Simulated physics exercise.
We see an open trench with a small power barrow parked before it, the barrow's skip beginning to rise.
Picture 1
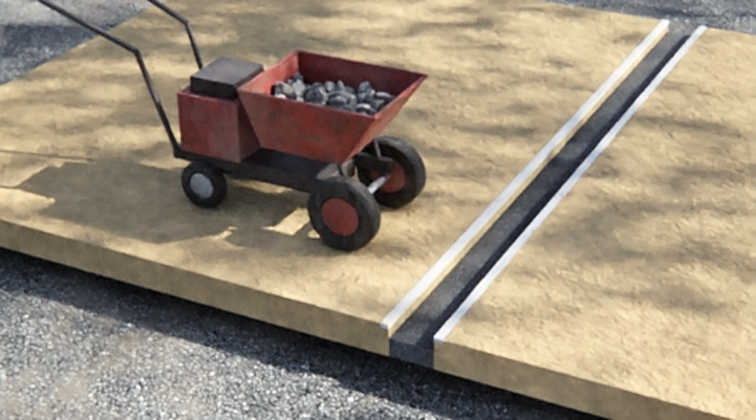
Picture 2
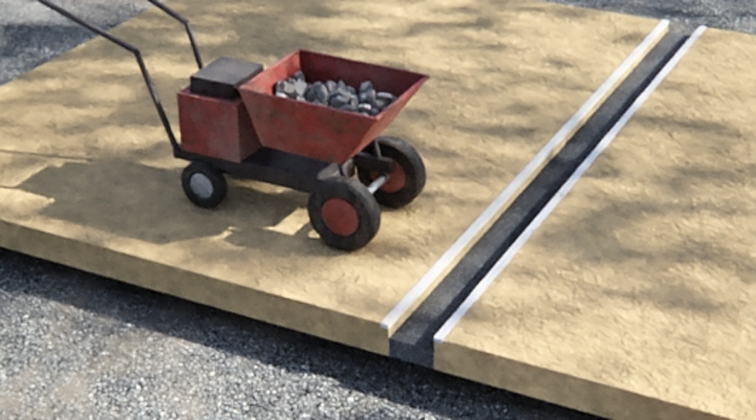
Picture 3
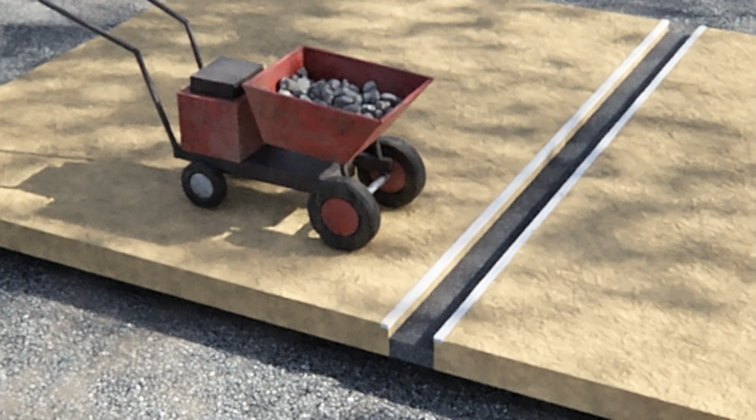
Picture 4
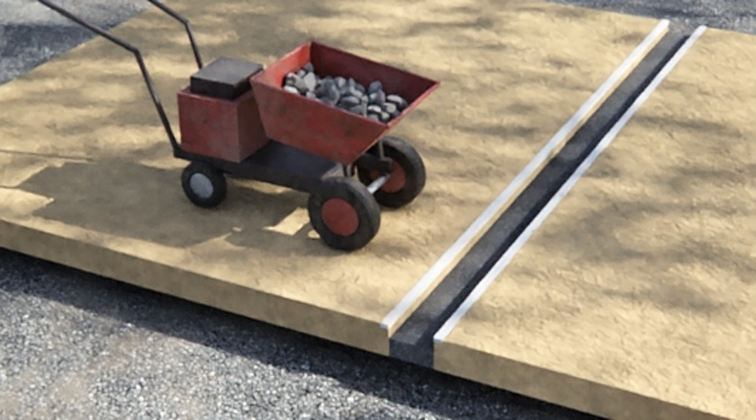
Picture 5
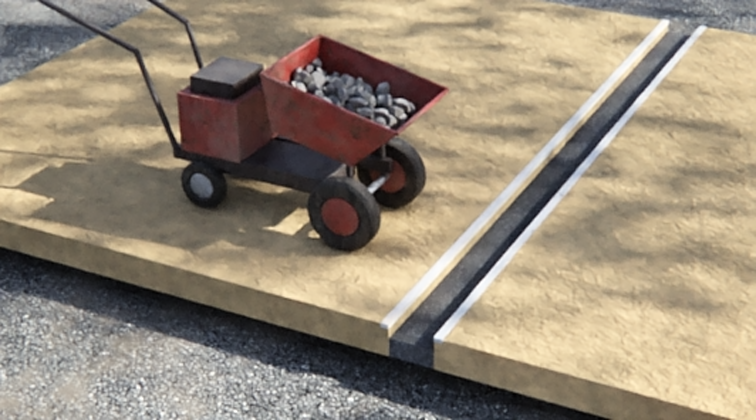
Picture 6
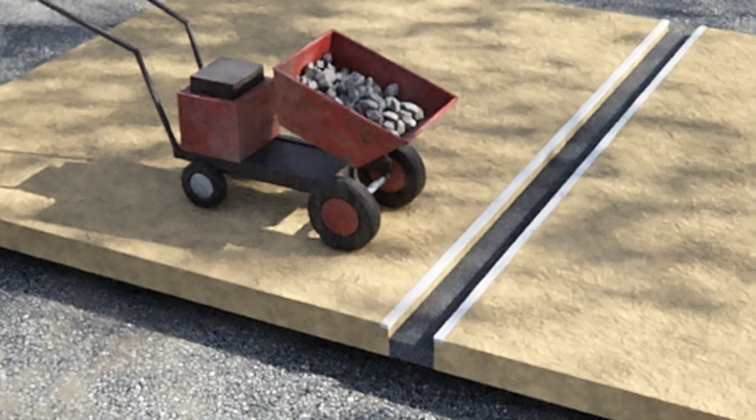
To begin with, a small red power barrow loaded with broken grey stones sits still on a tan surface, its skip level, left of a narrow dark trench edged with pale strips. The skip then tilts gradually forward to the right, its back rising and front lip lowering, while the wheels stay put.
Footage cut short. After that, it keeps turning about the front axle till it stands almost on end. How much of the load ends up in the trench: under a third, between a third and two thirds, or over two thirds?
The trench will get the middle band, a third to two thirds.
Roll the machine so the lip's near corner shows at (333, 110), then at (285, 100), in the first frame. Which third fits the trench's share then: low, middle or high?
The first try: In the middle band. The second: Less than a third.
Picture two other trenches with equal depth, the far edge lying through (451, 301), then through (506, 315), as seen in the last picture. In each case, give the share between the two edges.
Well, it'd be something like 30 per cent the first time and 90 per cent the second.
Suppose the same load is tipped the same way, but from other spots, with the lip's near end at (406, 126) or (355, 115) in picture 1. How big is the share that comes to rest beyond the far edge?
70 % and 20 %, in that order.
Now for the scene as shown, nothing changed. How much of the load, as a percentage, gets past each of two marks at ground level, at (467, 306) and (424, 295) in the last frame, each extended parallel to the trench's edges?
Around 30 per cent for the first, around 90 per cent for the second.
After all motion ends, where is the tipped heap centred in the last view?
I'd place the middle at about (498, 251).
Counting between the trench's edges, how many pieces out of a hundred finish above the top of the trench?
Roughly 50 %.
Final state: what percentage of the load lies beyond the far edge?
40 per cent.
Shortly afterwards, skip tipped steeply; the whole lot in the skip.
Next, skip tipped right over; the bulk in the skip; a little in or heaped over the trench; only a few beyond it; only a few falling.
Some moments later, skip tipped right over; near a quarter in the skip; near a third in or heaped over the trench; near a third beyond it.
In the end, skip tipped right over; a little in the skip; near half in or heaped over the trench; near a third beyond it.
